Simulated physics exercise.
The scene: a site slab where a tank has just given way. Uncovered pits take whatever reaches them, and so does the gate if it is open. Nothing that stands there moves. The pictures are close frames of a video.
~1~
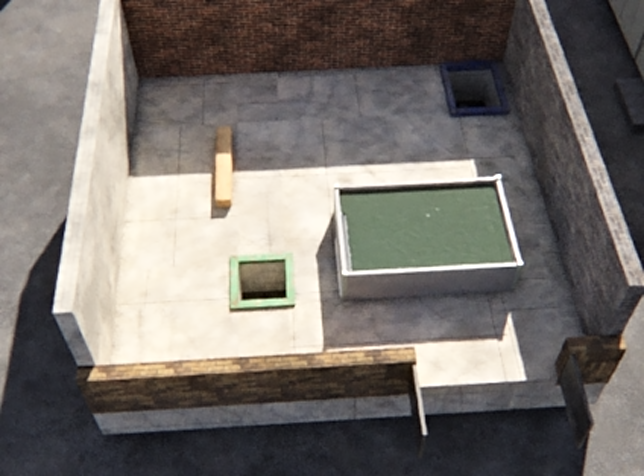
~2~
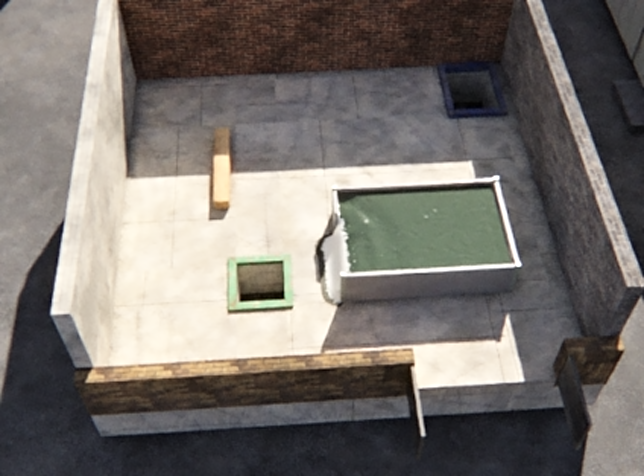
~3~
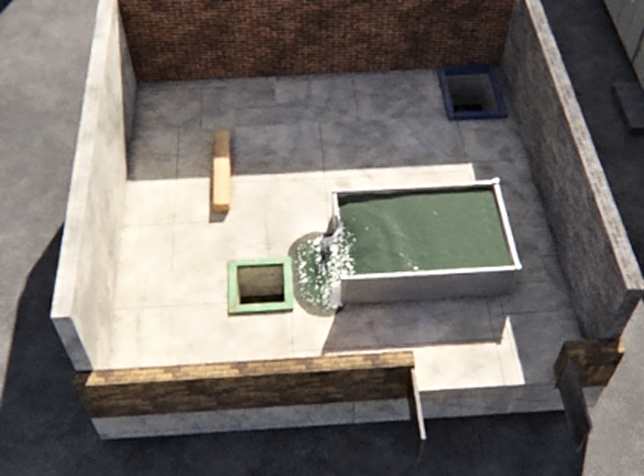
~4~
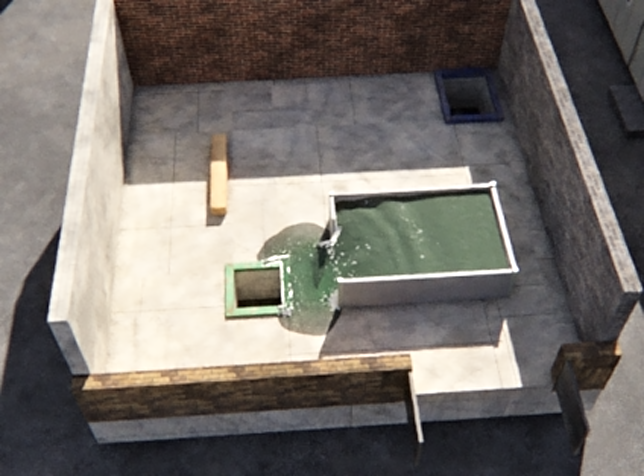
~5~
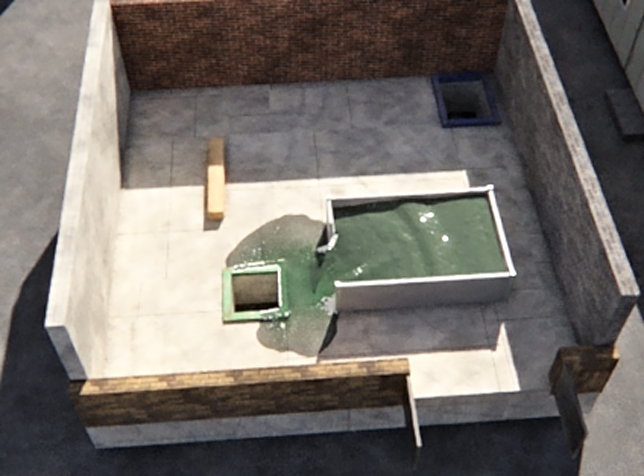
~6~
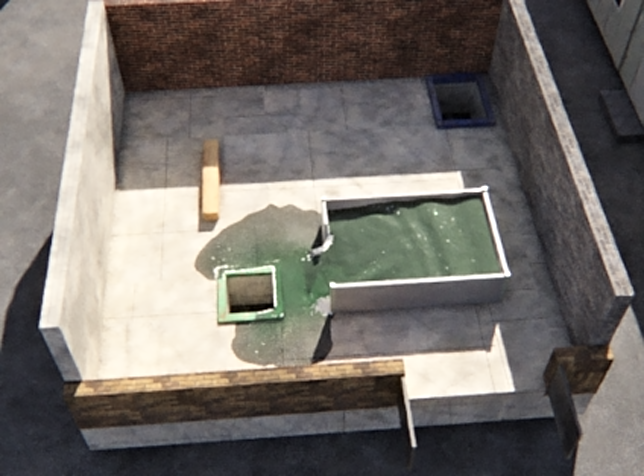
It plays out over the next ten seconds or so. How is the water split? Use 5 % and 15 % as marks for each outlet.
One by one: The gate takes not even 5 %; the blue pit takes not even 5 %; the green pit takes above 15 %.
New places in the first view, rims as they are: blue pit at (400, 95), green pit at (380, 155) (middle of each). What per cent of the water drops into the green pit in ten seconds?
In per cent: Green 2.
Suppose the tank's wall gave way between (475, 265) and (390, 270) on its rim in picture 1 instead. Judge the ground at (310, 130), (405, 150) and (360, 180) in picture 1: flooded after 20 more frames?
In that order: Dry, not flooded, no water.
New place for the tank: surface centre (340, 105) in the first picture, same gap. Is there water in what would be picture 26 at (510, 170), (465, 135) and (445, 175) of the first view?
One after the other: No water, clear, free of water.
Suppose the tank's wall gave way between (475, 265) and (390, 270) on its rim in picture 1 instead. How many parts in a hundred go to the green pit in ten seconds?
Per cent: Green 0.
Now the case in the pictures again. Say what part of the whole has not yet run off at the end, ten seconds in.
Near 62 in a hundred.
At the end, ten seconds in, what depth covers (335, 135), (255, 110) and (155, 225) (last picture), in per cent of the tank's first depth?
In that order: 6, 8 and 6 per cent.
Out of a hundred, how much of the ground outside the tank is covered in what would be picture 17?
About 25 per cent.
A moment on, water covers 20 % of the floor; the gate 0 %, the blue pit 0 %, the green pit 10 %.
Next, water covers 25 % of the floor; the gate 0 %, the blue pit 0 %, the green pit 18 %.
Then, water covers 35 % of the floor; the gate 0 %, the blue pit 0 %, the green pit 27 %.
Later, water covers 50 % of the floor; the gate 0 %, the blue pit 0 %, the green pit 35 %.
In the end, water covers 65 % of the floor; the gate 0 %, the blue pit 0 %, the green pit 39 %.
